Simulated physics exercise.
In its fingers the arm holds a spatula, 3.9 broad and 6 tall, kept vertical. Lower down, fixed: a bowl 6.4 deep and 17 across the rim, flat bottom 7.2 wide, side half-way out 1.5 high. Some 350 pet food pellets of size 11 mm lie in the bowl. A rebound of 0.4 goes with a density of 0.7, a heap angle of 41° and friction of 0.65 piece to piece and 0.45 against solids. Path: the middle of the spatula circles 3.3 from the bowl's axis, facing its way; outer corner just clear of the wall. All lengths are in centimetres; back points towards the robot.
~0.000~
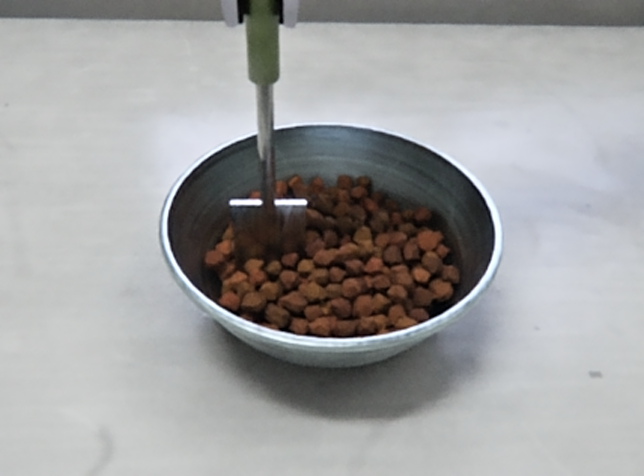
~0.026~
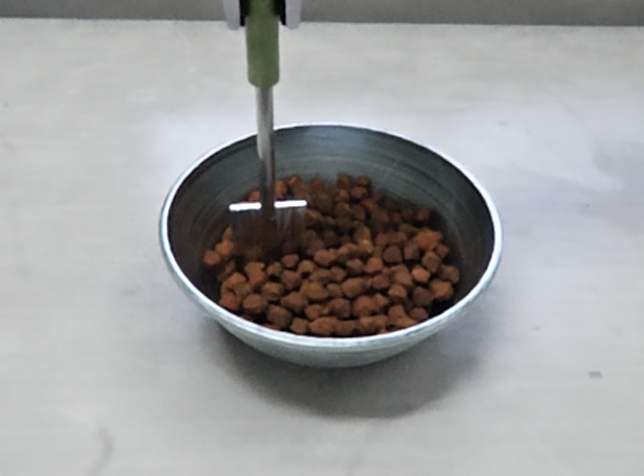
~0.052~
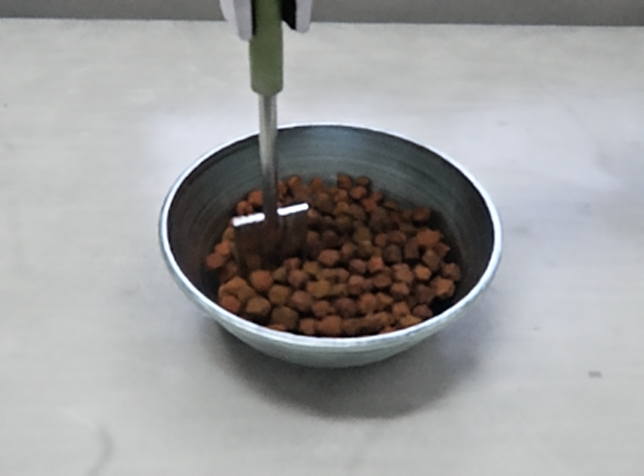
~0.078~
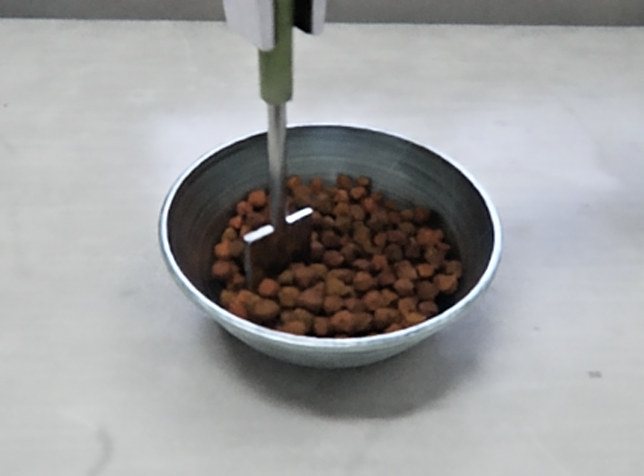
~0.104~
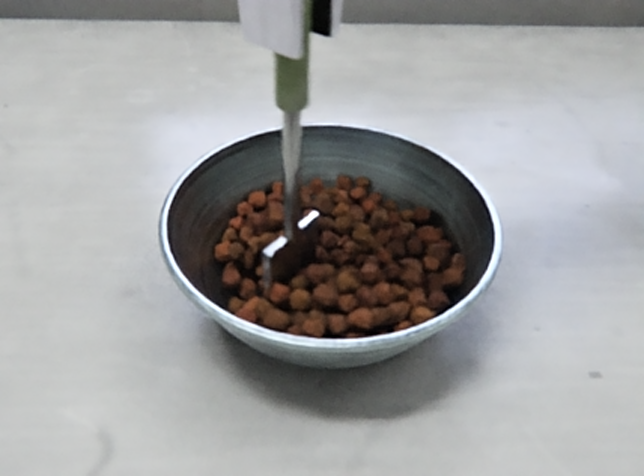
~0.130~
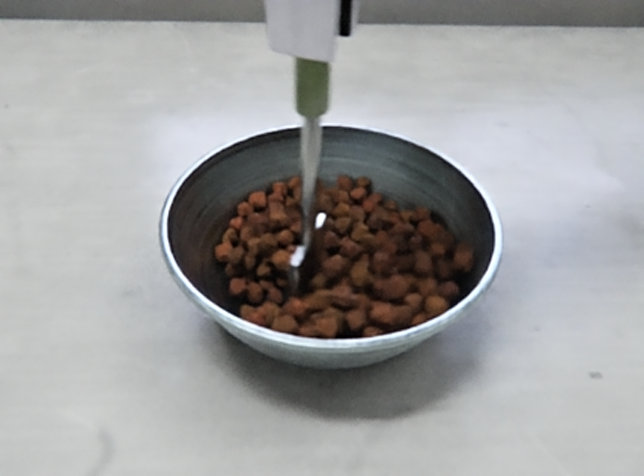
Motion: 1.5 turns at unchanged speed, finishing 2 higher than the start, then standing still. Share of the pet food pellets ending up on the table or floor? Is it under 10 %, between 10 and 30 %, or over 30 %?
Under 10 %.
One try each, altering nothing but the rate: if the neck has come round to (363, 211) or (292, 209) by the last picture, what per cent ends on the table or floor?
So, roughly 25 percent the first time and 5 percent the second.
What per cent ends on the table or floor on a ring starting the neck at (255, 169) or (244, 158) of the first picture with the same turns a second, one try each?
Roughly 15 % and 15 %.
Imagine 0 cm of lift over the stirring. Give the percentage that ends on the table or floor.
I'd put it at about 15 per cent.
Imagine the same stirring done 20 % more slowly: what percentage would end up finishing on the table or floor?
5 %.
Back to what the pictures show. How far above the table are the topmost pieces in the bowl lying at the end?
Height: Roughly 6.5 cm.
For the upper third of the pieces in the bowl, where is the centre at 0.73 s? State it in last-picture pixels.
The centre is close to (326, 291).
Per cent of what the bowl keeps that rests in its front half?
Close to 45 in a hundred.
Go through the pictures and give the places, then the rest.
In the first frame, the spatula neck at (268, 179), 0° round; upper third of the load around (341, 252), from x 215 to 450, top at y 185; 351 in the bowl.
In the second frame, the spatula neck at (267, 181), 5° round; upper third of the load around (341, 252), from x 215 to 450, top at y 185.
In the third frame, the spatula neck at (270, 190), 20° round; upper third of the load around (342, 255), from x 215 to 450, top at y 185.
In the fourth frame, the spatula neck at (279, 200), 35° round; upper third of the load around (337, 267), from x 220 to 455, top at y 185.
In the fifth frame, the spatula neck at (292, 208), 51° round; upper third of the load around (348, 274), from x 225 to 455, top at y 185.
In the sixth frame, the spatula neck at (310, 214), 67° round; upper third of the load around (362, 270), from x 225 to 465, top at y 185; 351 in the bowl.
After 0.43 s, 251° round, highest piece 9 above the table; 348 in the bowl, 2 on the table or floor, 1 in flight or on the tool.
After 0.73 s, 76° round, highest piece 8 above the table; 332 in the bowl, 18 on the table or floor, 1 in flight or on the tool.
After 1.08 s, 180° round, highest piece 6 above the table; 330 in the bowl, 21 on the table or floor.
After 1.78 s, 180° round, highest piece 6 above the table; 330 in the bowl, 21 on the table or floor.
In the end, 330 in the bowl, 21 on the table or floor. That is 6 % on the table or floor.
